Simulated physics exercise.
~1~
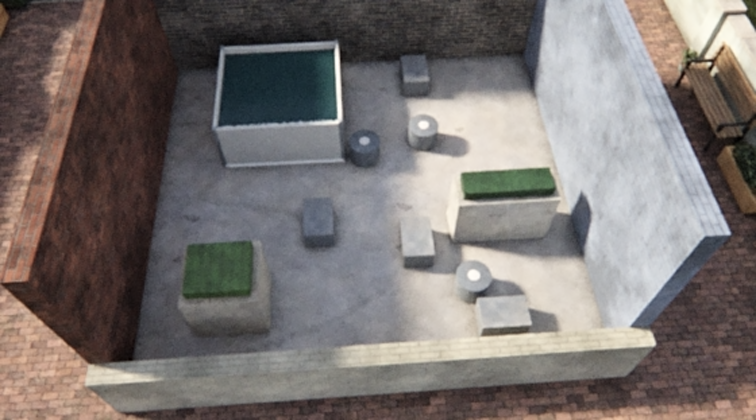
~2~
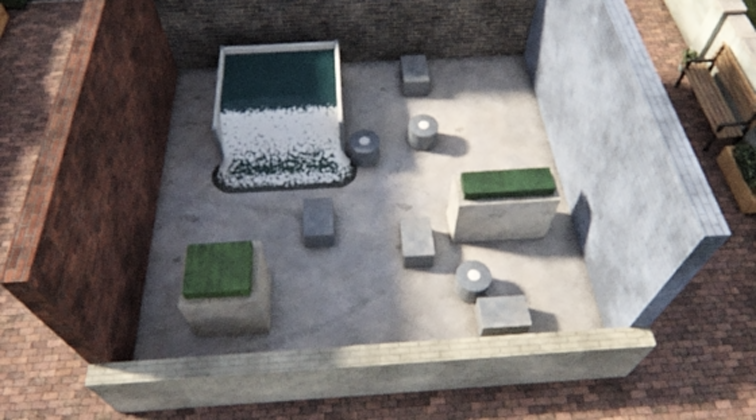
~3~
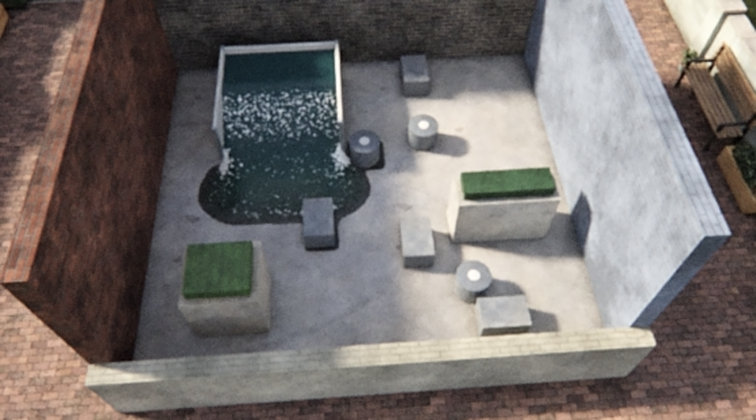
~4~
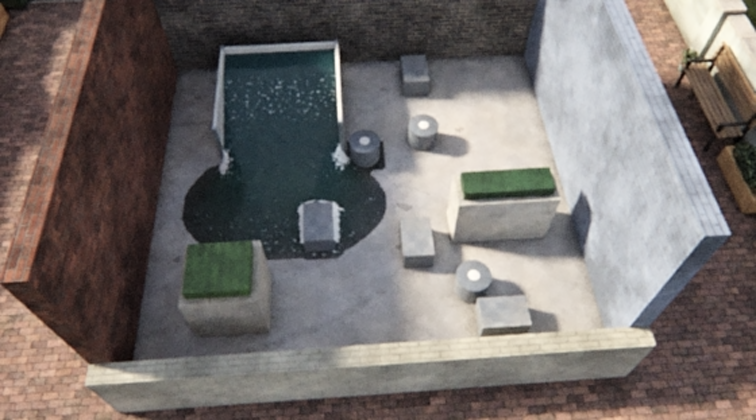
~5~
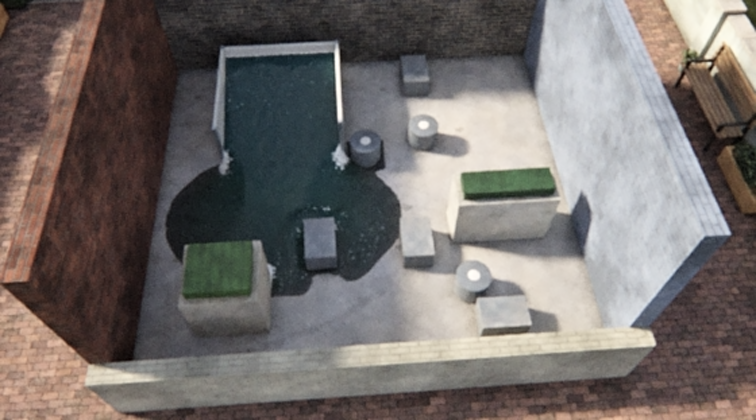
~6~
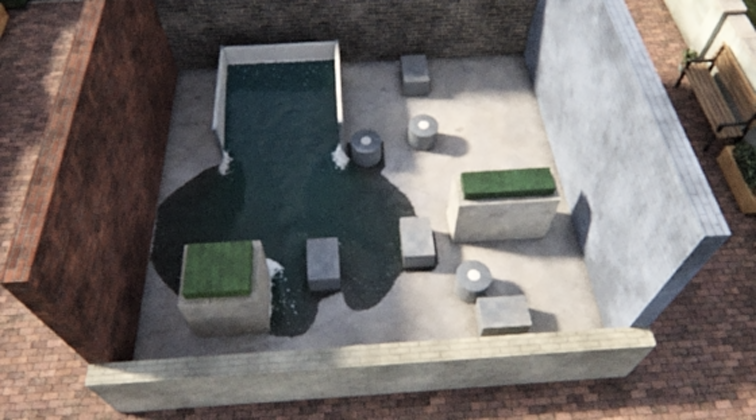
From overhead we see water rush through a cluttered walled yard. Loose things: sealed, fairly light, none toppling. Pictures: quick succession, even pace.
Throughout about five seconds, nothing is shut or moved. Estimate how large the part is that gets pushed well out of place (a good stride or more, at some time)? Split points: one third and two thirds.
The share moved far is a third up to two thirds.
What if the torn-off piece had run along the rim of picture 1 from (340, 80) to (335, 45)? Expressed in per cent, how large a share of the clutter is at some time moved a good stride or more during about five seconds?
Around 60 in a hundred.
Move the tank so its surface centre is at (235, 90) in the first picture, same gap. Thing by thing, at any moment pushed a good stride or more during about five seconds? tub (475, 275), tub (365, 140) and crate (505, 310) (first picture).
The three, one by one: Past that mark, short of that and past that mark.
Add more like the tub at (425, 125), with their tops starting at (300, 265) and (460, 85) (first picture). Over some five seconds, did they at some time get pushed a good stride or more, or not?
In sequence: Travels that far, doesn't go far.
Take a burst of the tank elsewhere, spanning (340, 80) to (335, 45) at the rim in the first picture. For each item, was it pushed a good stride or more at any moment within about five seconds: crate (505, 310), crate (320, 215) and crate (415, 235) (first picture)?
Here is how they go, in order: Dislodged that far, fails to go that far, and fails to go that far.
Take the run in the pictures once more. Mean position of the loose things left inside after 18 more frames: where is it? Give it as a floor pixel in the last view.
Estimate: Close to (474, 194) px.
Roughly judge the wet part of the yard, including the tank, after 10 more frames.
About 55 percent.
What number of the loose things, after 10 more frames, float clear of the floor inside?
I count 1.
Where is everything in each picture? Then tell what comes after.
The first picture shows a crate at (318, 216), on the bottom; a tub at (364, 141), on the bottom; 0 of 7 have shifted.
The second picture shows a crate at (318, 216) rests on the ground; a tub at (364, 141) rests on the ground; 0 of 7 have shifted.
The third picture shows a crate at (318, 216), on the bottom; a tub at (364, 141), on the bottom; 0 of 7 have shifted.
The fourth picture shows a crate at (318, 221) rests on the ground, close to its start; a tub at (364, 141), on the bottom; 1 of 7 have shifted.
The fifth picture shows a crate at (320, 238) rests on the ground, a stride from its start; a tub at (365, 141) rests on the ground; 1 of 7 have shifted.
The sixth picture shows a crate at (323, 258), on the bottom, a stride from its start; a tub at (366, 141) rests on the ground; 1 of 7 have shifted.
A moment on, 1 of 7 are well off their spots; 0 afloat.
Next, 3 of 7 are well off their spots; 1 afloat.
Later, 4 of 7 are well off their spots; 4 afloat.
In the end, 4 of 7 are well off their spots, and 4 have been at some point; 4 afloat.
